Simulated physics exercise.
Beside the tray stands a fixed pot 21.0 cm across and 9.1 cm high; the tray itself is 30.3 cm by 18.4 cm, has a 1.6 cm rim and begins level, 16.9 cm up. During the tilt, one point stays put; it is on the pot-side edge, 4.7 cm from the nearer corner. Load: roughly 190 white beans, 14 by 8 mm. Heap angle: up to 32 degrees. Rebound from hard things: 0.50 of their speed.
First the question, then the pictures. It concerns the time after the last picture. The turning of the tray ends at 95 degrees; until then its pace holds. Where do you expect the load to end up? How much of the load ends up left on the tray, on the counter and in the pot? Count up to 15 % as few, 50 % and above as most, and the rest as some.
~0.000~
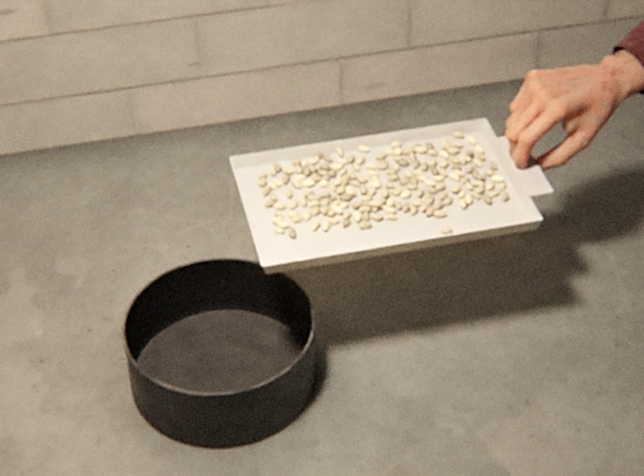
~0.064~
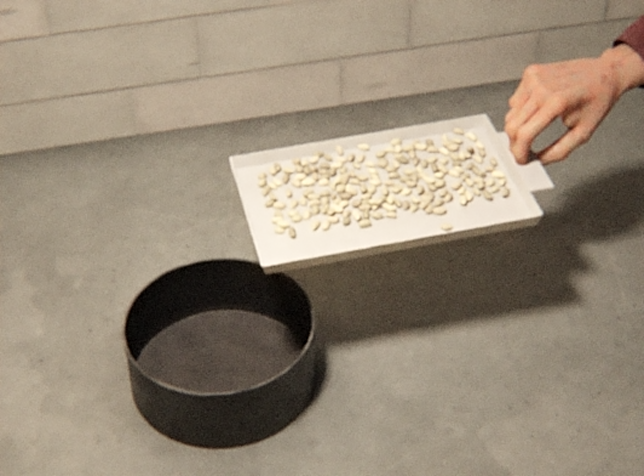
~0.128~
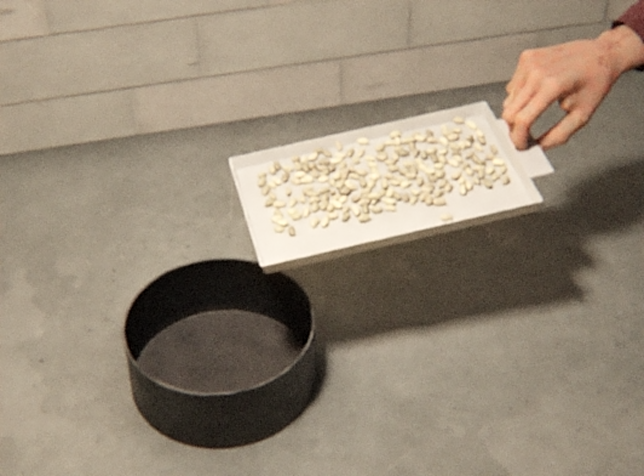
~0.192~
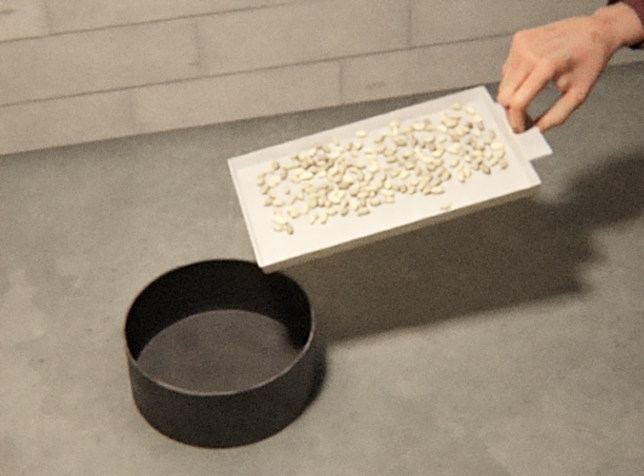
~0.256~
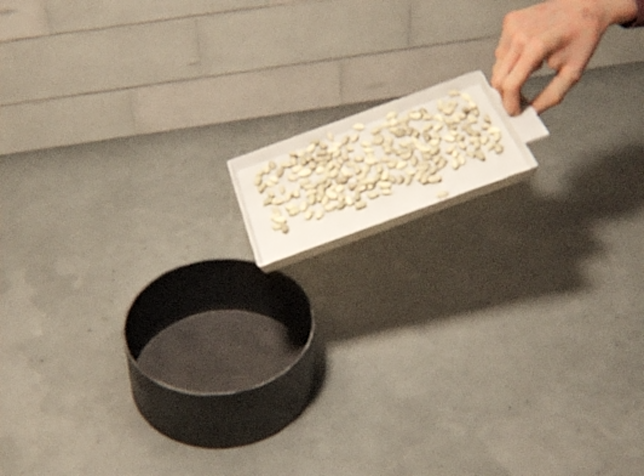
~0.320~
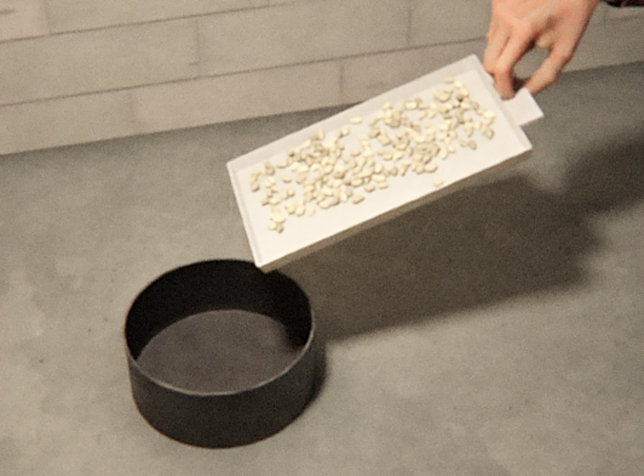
My estimate: Left on the tray few, counter most, pot some.
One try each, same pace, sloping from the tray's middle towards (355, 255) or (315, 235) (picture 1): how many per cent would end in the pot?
First try: About 70 percent; second try: About 100 percent.
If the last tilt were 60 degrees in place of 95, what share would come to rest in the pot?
You'd end up with some 15 % in the pot.
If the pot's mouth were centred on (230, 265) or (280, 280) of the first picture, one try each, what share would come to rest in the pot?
About 95 percent the first time and about 55 percent the second.
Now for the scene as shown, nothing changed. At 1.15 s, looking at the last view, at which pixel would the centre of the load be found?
Approximately (226, 251) in the last picture.
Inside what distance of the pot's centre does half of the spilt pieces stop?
18 cm.
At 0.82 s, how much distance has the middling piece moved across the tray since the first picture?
It has moved some 14 cm from its start.
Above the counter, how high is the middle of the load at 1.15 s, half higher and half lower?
Roughly 8 cm.
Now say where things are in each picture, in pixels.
Tray tilt 0 degrees, front corners at (266, 263) and (538, 217); middle of the pieces at (376, 185); pot at (219, 322), in the first frame.
Tray tilt 1 degrees, front corners at (265, 263) and (538, 213); middle of the pieces at (376, 183), in the second frame.
Tray tilt 5 degrees, front corners at (264, 262) and (538, 199), lowest corner left back; middle of the pieces at (375, 177), in the third frame.
Tray tilt 10 degrees, front corners at (263, 262) and (536, 181), lowest corner left back; middle of the pieces at (374, 169), in the fourth frame.
Tray tilt 14 degrees, front corners at (262, 262) and (532, 164), lowest corner left back; middle of the pieces at (371, 162), in the fifth frame.
Tray tilt 19 degrees, front corners at (260, 262) and (527, 147), lowest corner left back; middle of the pieces at (368, 155); pot at (219, 322). Its pace works out near 75 degrees a second, in the sixth frame.
After 0.82 s, tilt 55 degrees; the tray holds 95 %, the pot 0 %.
After 1.15 s, tilt 80 degrees; the tray holds 40 %, the pot 15 %.
Then, at 1.57 s, tilt 95 degrees; the tray holds 0 %, the pot 35 %.
In the end, at 2.8 s, tray 0 %, counter 65 %, pot 35 %.
